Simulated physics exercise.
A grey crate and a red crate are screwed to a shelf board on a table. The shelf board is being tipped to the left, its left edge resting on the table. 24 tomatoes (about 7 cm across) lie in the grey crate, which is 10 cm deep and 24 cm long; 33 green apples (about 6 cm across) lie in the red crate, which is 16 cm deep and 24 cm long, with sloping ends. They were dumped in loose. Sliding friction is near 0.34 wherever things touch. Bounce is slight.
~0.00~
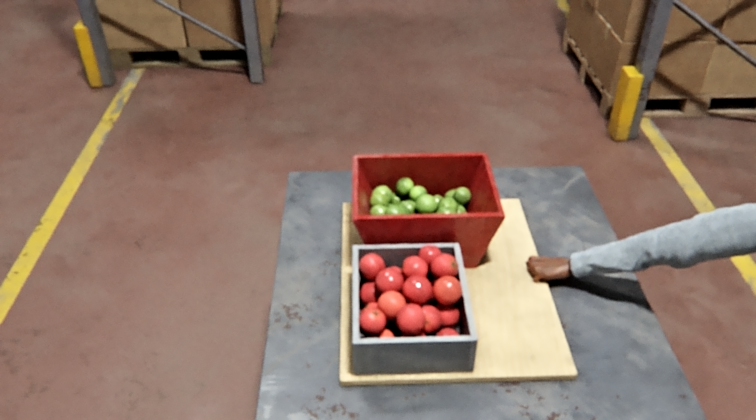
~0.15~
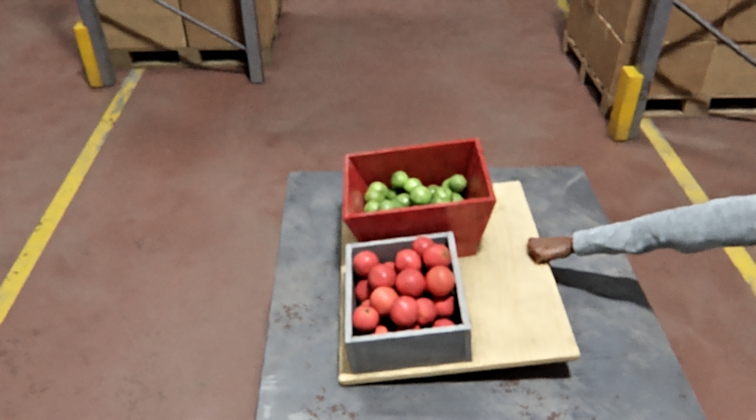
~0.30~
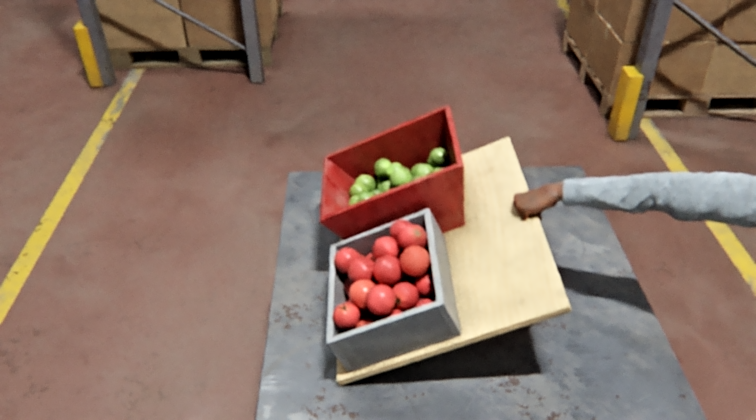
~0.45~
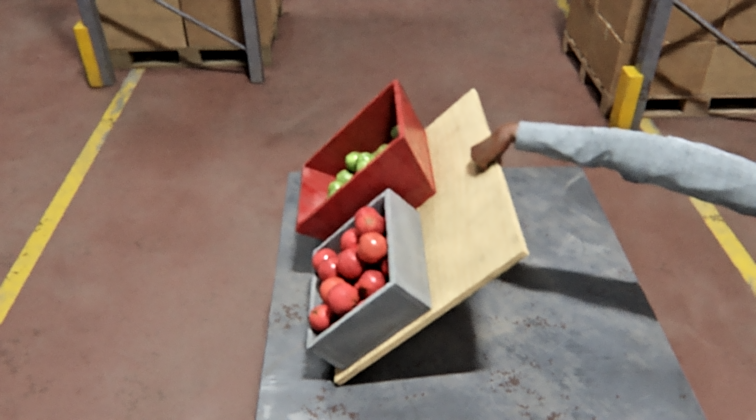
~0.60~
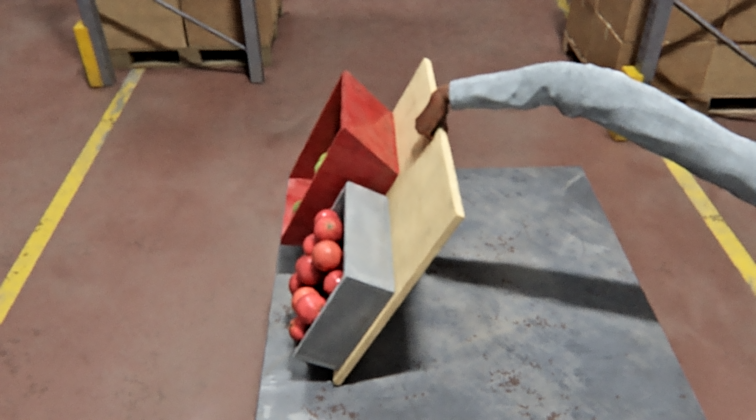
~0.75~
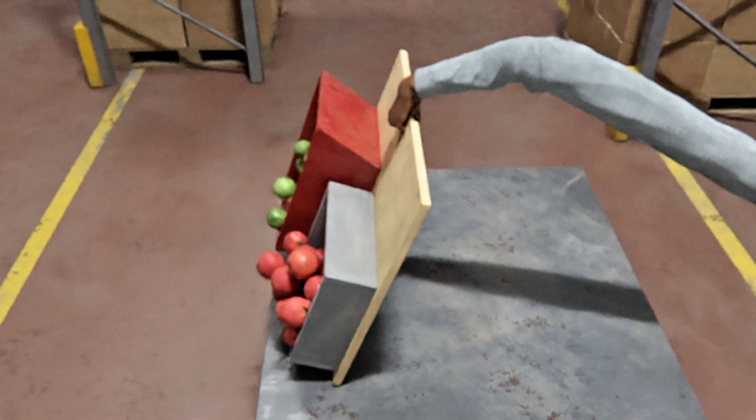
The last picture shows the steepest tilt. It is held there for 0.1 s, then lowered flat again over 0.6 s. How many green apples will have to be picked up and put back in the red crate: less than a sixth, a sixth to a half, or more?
Out of the red crate go from a sixth to a half of the green apples.
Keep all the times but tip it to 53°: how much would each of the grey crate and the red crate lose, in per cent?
In that case grey crate 10, red crate 0 per cent.
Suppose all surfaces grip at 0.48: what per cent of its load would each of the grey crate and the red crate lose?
Then grey crate 20, red crate 30 per cent.
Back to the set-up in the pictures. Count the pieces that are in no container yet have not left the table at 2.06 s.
Some 4 pieces.
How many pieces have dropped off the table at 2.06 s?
About 20.
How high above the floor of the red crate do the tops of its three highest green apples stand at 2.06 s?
Some 10 cm.
After 0.96 s, tilt 64°; grey crate 16 in, 8 out and red crate 28 in, 5 out.
After 1.22 s, tilt 23°; grey crate 14 in, 10 out and red crate 20 in, 13 out.
After 1.59 s, tilt 0°; grey crate 14 in, 10 out and red crate 20 in, 13 out.
Outcome (at 2.06 s), grey crate 14 in, 10 out and red crate 20 in, 13 out. Asked share, 13 of 33, 39 per cent.
